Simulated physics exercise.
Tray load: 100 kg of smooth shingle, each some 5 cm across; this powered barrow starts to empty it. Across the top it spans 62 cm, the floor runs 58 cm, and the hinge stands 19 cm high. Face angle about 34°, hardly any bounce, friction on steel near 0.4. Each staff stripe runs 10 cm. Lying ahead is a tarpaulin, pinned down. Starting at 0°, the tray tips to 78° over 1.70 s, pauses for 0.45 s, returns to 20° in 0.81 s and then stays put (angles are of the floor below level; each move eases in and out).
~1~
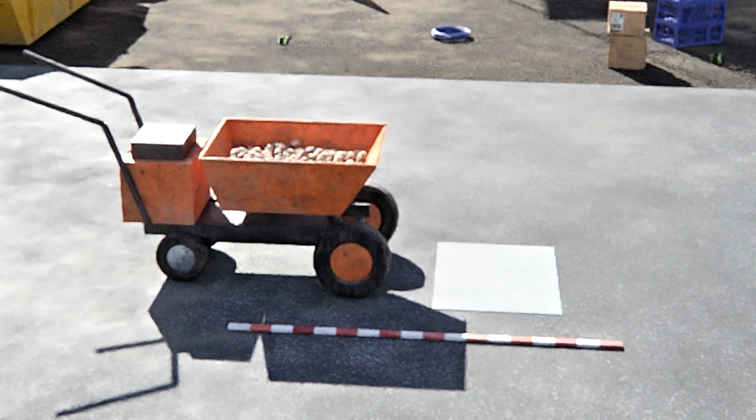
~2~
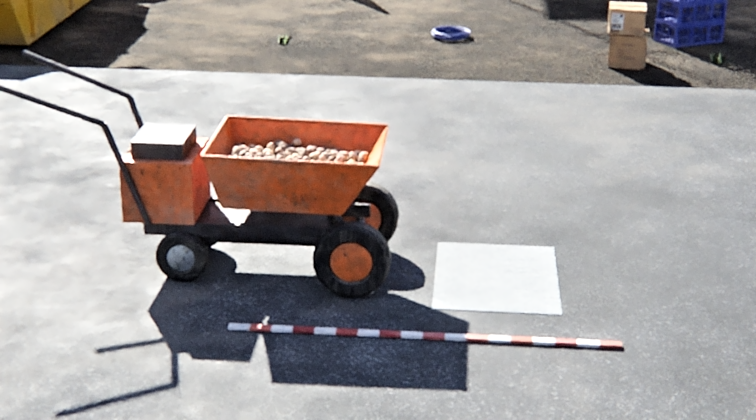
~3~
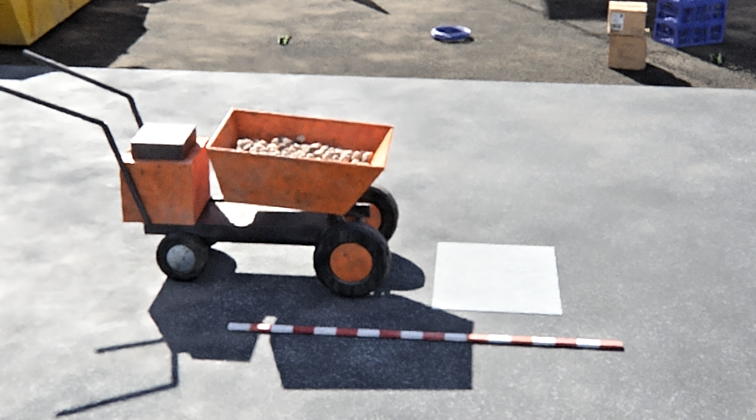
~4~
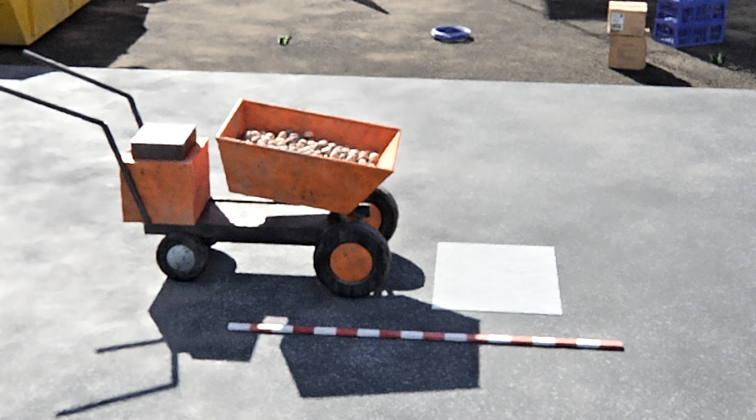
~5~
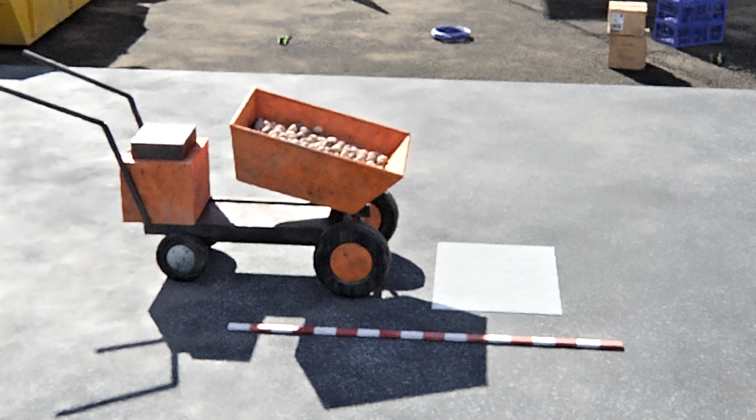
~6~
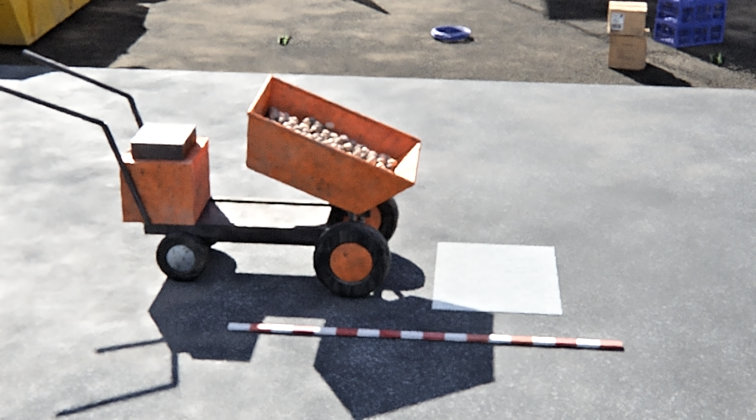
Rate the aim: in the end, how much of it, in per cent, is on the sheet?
Near 70 per cent.
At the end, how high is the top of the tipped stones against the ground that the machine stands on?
The top of the heap ends up around 18 cm above that ground.
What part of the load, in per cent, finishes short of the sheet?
Something like 0 out of every hundred parts of the load ends up there.
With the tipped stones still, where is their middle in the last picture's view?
Look at roughly (510, 273).
A little later the floor is at 66°; 98 % in the tray, 2 % on the sheet; the foremost stones are at (473, 226).
Then the floor is at 78°; 32 % in the tray, 56 % on the sheet, 12 % off the sheet elsewhere; the foremost stones are at (605, 279).
Later still the floor is at 20°; 0 % in the tray, 1 % short of the sheet, 70 % on the sheet, 29 % off the sheet elsewhere; the foremost stones are at (700, 270).
In the end the floor is at 20°; 0 % in the tray, 1 % short of the sheet, 70 % on the sheet, 29 % off the sheet elsewhere; the foremost stones are at (700, 270).
